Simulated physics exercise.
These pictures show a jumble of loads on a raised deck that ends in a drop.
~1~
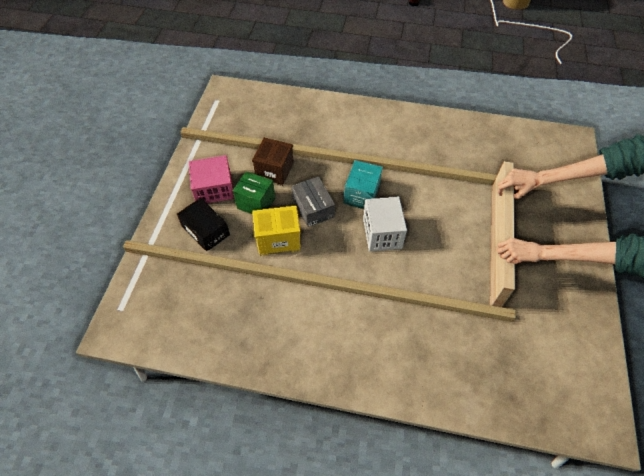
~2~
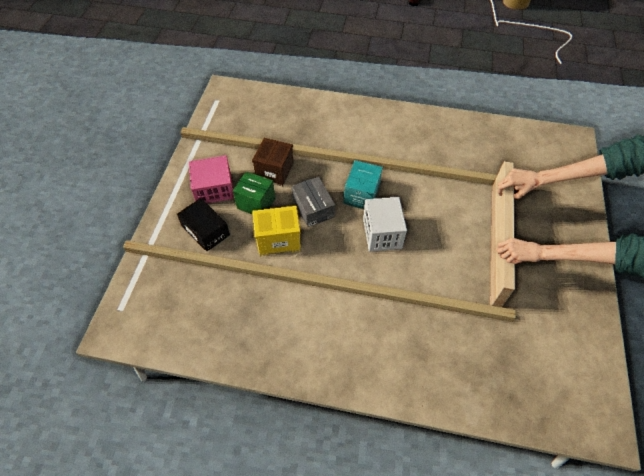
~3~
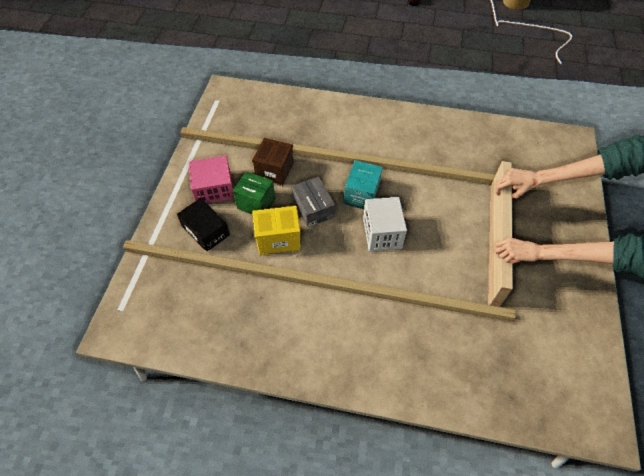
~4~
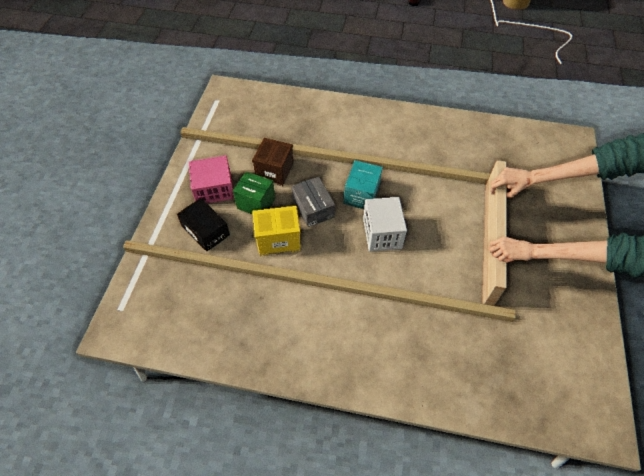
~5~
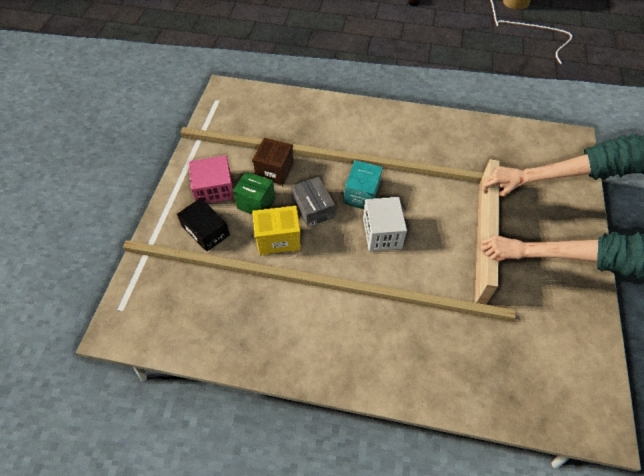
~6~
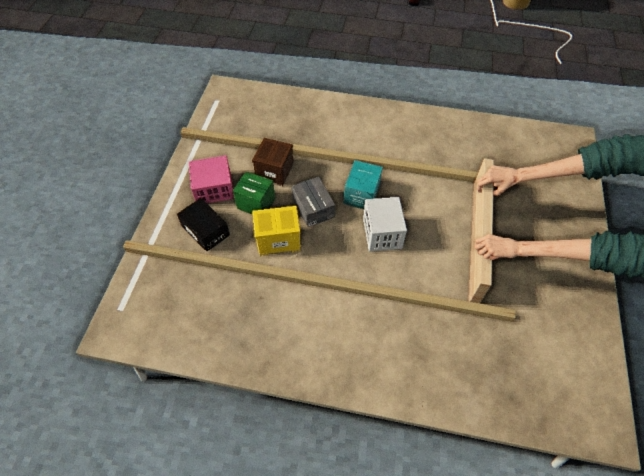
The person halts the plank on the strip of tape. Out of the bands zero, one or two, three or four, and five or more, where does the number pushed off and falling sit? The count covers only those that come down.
Seems the ones that don't stay up number at least five, for sure.
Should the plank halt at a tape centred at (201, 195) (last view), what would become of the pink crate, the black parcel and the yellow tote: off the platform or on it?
The pink crate is gone; the black parcel is gone; and the yellow tote keeps its place.
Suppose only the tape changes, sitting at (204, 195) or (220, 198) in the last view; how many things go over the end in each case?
Tallies: 3, 2.
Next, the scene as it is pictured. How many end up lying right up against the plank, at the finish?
That comes to 3.
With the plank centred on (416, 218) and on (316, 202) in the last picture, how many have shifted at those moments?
Moved so far: 0, later 6.
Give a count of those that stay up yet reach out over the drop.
The number would be 3.
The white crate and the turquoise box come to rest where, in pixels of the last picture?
Near (156, 182) and (171, 156).
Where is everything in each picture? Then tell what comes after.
Pink crate (212, 180); black parcel (204, 225); green parcel (255, 195); plank (502, 232); tape (176, 190), in the first picture.
Black parcel (204, 225); turquoise box (363, 186), in the second picture.
Green parcel (255, 195); plank (500, 232), in the third picture.
Pink crate (212, 180); brown tote (274, 162), in the fourth picture.
Black parcel (204, 225); white crate (384, 225), in the fifth picture.
Pink crate (212, 180); black parcel (204, 225); green parcel (255, 195); plank (482, 229); tape (176, 190), in the sixth picture.
Early on, none off yet; pink crate at rest near (212, 180); black parcel at rest near (204, 225); green parcel at rest near (255, 195).
Finally, the number that fall off is five or more; lost, grey parcel, brown tote, green parcel, black parcel and pink crate.
